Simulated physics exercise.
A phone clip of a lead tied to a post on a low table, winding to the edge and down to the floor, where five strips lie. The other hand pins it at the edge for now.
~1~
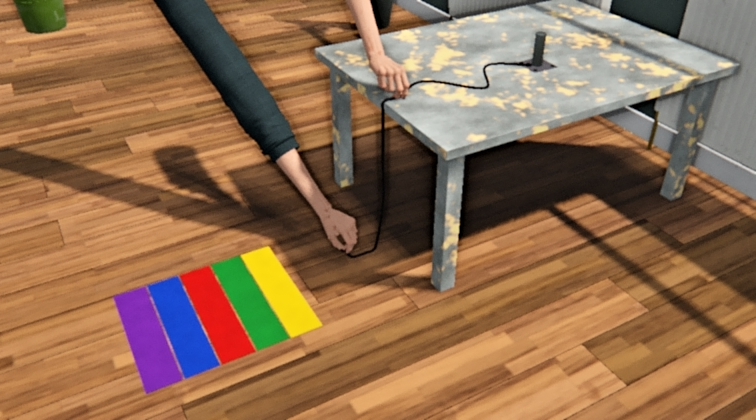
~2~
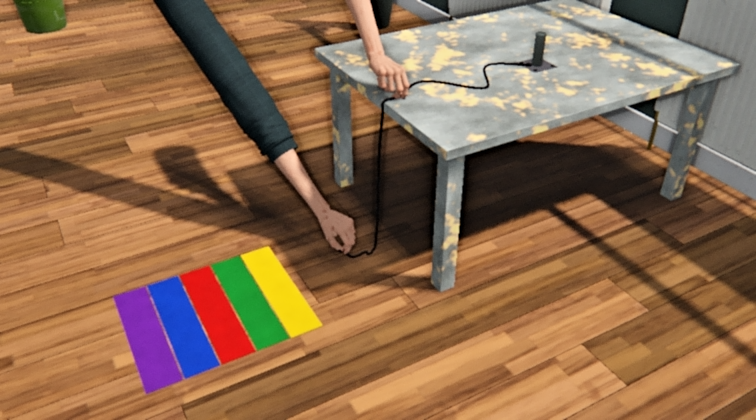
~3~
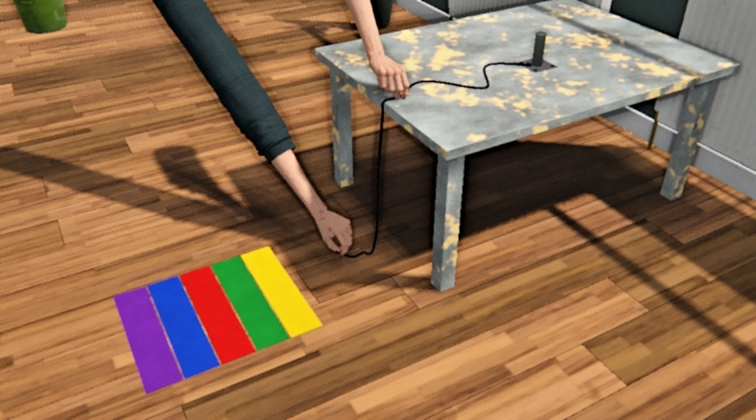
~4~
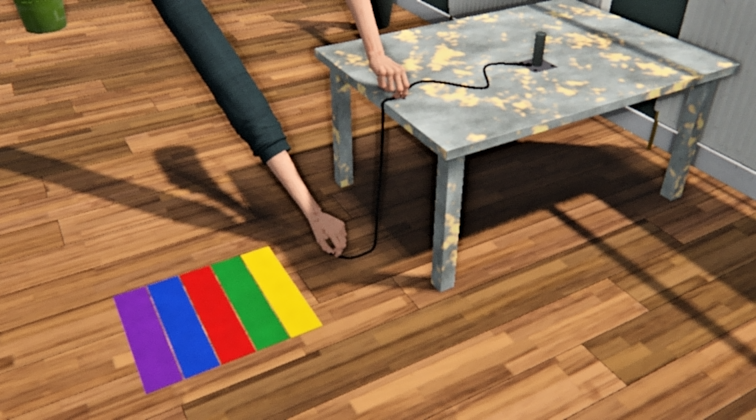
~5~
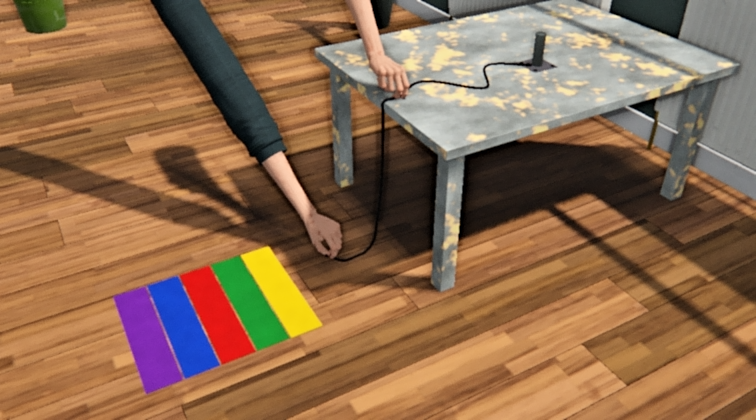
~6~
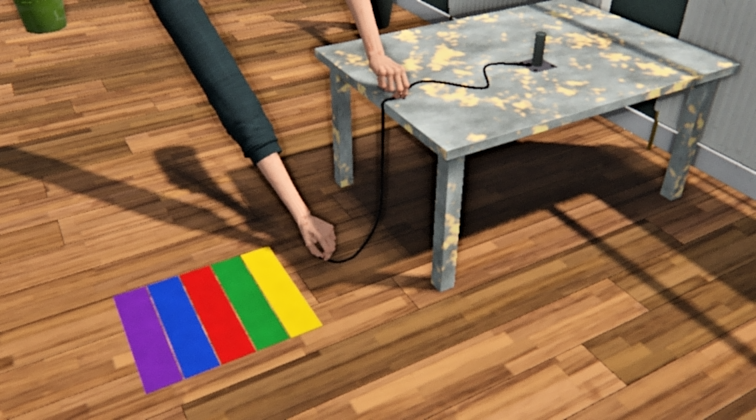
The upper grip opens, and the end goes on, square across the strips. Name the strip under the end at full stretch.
It gets as far as the blue strip.
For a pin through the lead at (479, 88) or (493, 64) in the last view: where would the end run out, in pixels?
Try by try, around (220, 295) and (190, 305).
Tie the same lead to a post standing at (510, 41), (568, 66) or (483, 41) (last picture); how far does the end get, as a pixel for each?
In that order: (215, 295), (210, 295) and (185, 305).
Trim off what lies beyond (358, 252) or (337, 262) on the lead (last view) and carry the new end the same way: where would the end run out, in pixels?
Try by try, around (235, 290) and (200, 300).
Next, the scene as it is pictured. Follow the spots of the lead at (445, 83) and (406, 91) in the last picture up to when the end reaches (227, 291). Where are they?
The first at (410, 94), the second at (379, 125).
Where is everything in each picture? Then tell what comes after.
The first frame shows end (346, 250); yellow (297, 315); green (264, 327); red (230, 340); blue (195, 353); purple (158, 367).
The second frame shows end (344, 251); lead through (498, 64) (487, 87) (416, 83) (382, 117) (378, 179) (376, 237).
The third frame shows end (341, 252).
The fourth frame shows end (335, 254); lead through (498, 64) (487, 87) (416, 83) (383, 117) (380, 179) (376, 237).
The fifth frame shows end (330, 255).
The sixth frame shows end (324, 258); lead through (498, 64) (487, 87) (416, 83) (383, 117) (382, 178) (369, 239).
Soon after, end near (227, 291); over red.
Then, end near (194, 302); over red.
At full stretch, end near (176, 309); over blue. The blue one.
